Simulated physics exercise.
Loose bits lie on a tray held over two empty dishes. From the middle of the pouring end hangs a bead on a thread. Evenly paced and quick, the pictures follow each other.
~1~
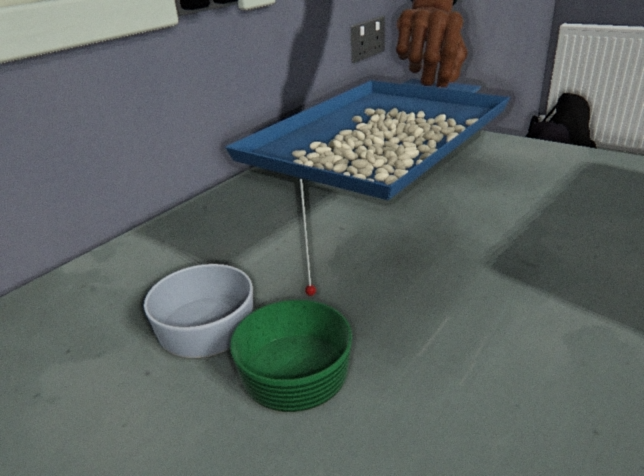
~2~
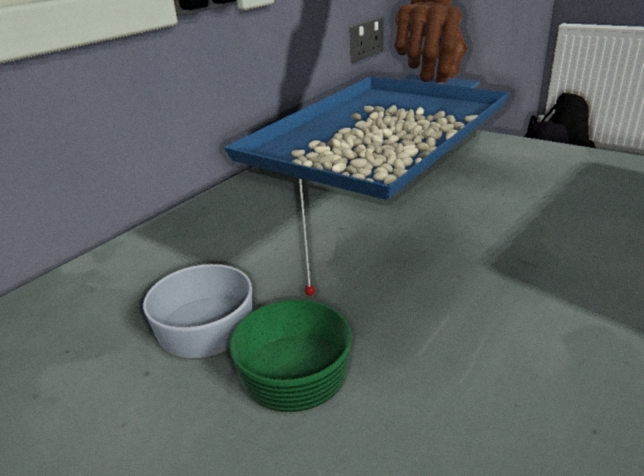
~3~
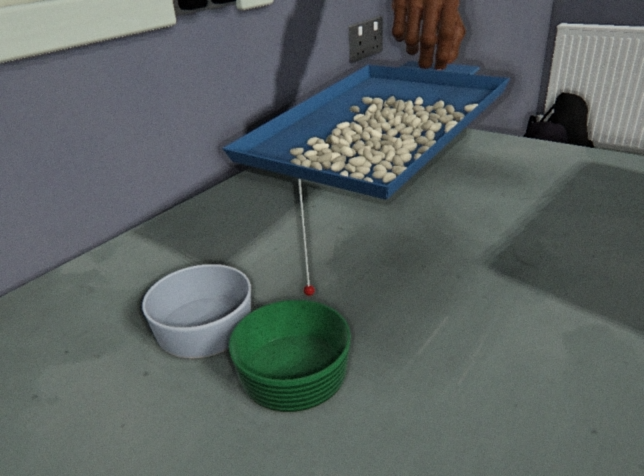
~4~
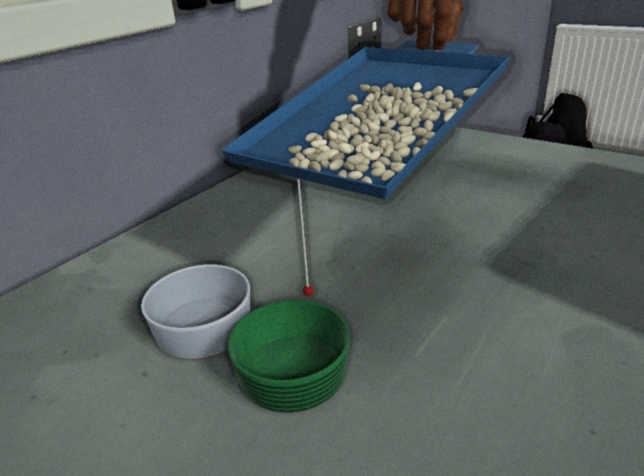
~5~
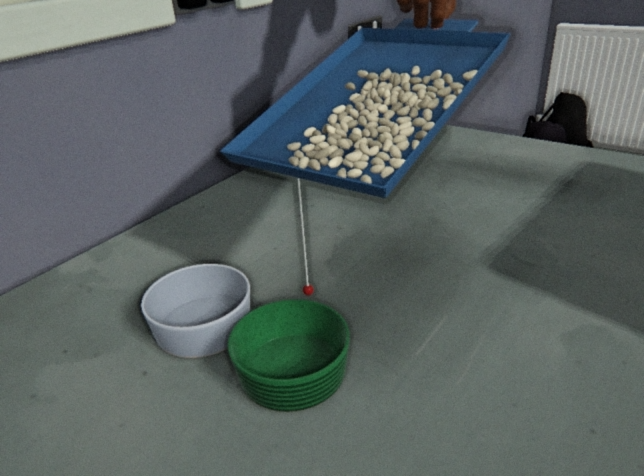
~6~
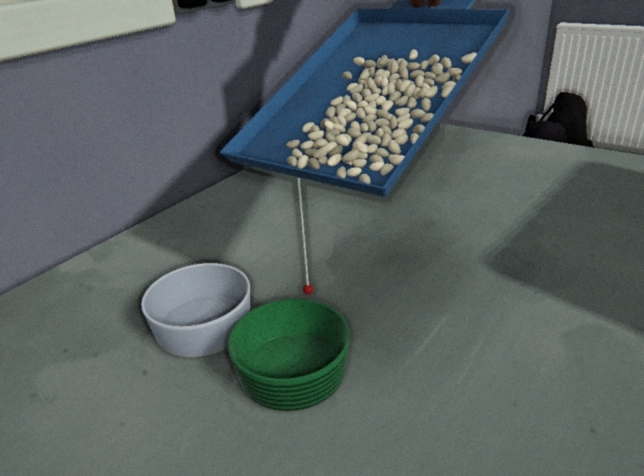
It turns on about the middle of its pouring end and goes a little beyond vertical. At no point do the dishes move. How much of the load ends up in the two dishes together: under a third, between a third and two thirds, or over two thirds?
Together the dishes get over two thirds of it.
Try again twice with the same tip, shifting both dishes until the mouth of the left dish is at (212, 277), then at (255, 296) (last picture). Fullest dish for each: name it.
At the first place the right-hand dish, at the second the left-hand dish.
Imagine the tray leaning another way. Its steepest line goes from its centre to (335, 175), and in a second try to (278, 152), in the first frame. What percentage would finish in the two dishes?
About 60 and 40 percent.
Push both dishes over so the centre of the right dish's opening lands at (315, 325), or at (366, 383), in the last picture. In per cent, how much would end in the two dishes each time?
Some 70 percent in the first case, 70 percent in the second.
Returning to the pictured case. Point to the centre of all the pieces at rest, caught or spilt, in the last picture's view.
At about (264, 362), give or take.
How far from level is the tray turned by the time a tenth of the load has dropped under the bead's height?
About 90 degrees.
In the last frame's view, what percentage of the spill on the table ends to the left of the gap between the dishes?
I make it about 50 percent or so.
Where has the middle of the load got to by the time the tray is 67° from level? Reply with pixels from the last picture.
I'd put it at about (316, 138).
Soon after the last picture, tray tipped steeply; nearly all on the tray; a stray few in the air.
A little later, tray tipped past a quarter turn; a small part on the tray; about a third in the right dish; about a quarter in the left dish; a small part outside both; about a third in the air.
Later still, tray tipped past a quarter turn; about half in the right dish; about a quarter in the left dish; about a quarter outside both.
At rest, tray tipped past a quarter turn; about half in the right dish; about a quarter in the left dish; about a quarter outside both.
